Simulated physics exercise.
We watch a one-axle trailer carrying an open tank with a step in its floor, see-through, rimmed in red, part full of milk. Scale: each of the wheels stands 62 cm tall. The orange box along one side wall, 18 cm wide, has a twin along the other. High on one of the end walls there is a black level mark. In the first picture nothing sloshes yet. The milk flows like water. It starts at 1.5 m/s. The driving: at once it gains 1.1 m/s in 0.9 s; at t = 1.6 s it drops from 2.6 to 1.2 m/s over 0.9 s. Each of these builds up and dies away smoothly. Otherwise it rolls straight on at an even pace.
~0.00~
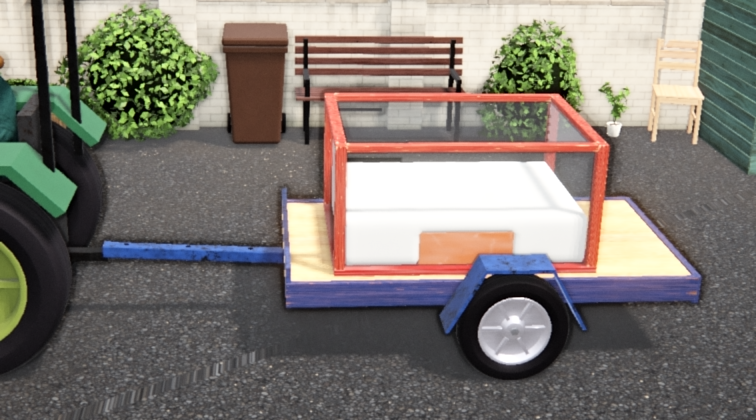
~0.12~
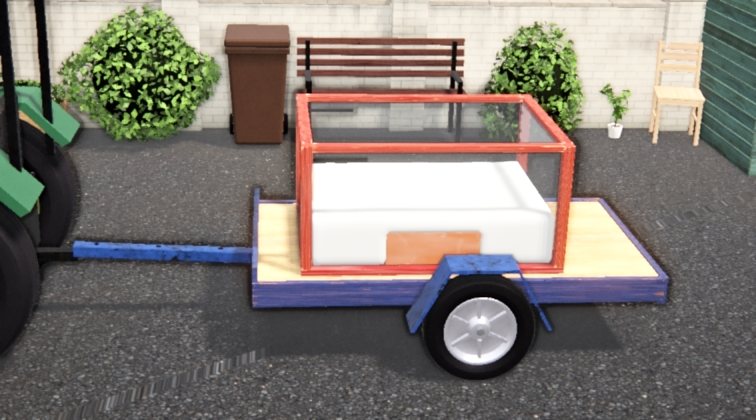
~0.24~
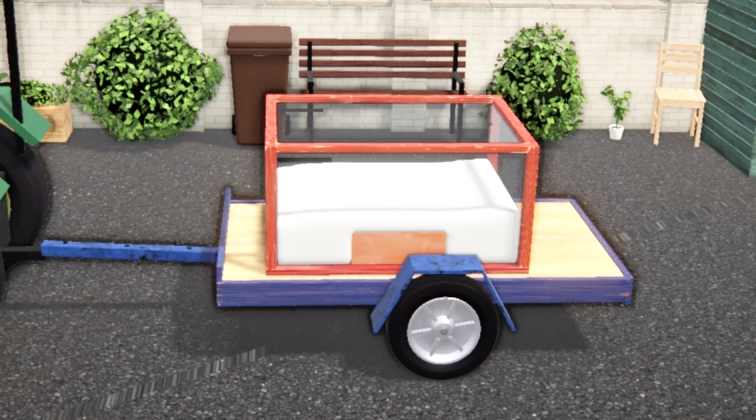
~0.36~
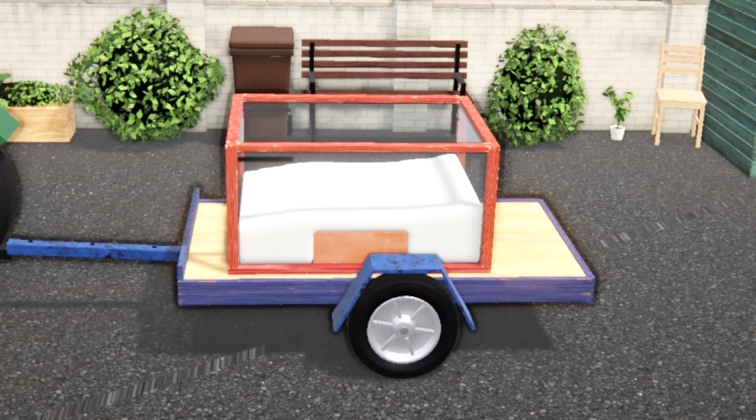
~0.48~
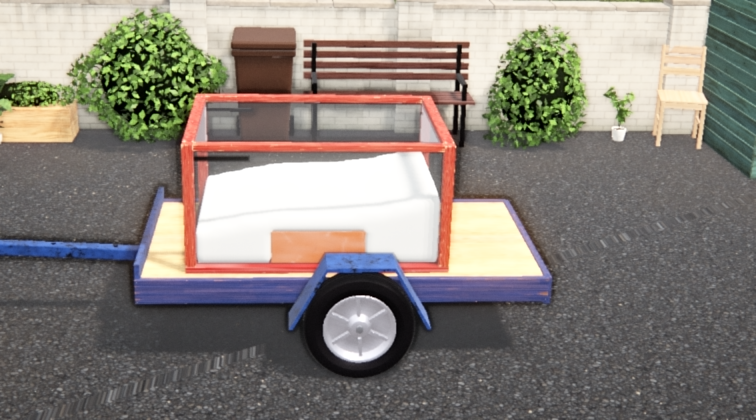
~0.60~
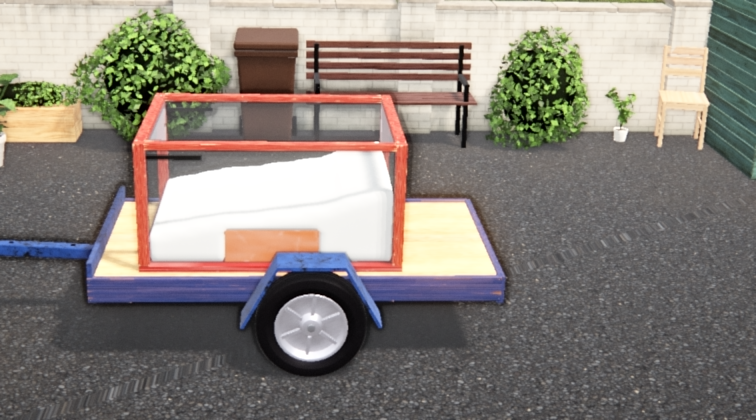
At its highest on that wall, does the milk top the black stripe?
The wave falls short.
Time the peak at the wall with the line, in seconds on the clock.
Near 1.7 s.
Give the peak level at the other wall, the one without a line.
It peaks near 57 cm.
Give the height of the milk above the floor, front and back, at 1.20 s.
Front 18 cm, back 34 cm.
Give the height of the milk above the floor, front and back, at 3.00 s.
About 24 cm in front and 50 cm behind.
By 1.20 s it stands 35 cm high behind and 18 cm in front; all of it is still inside.
By 2.05 s it stands 14 cm high behind and 39 cm in front; all of it is still inside.
By 3.00 s it stands 50 cm high behind and 25 cm in front; all of it is still inside.
By 5.49 s the waves are smaller; the highest at the front wall was 60 cm, at 1.70 s, against a line at 63 cm.
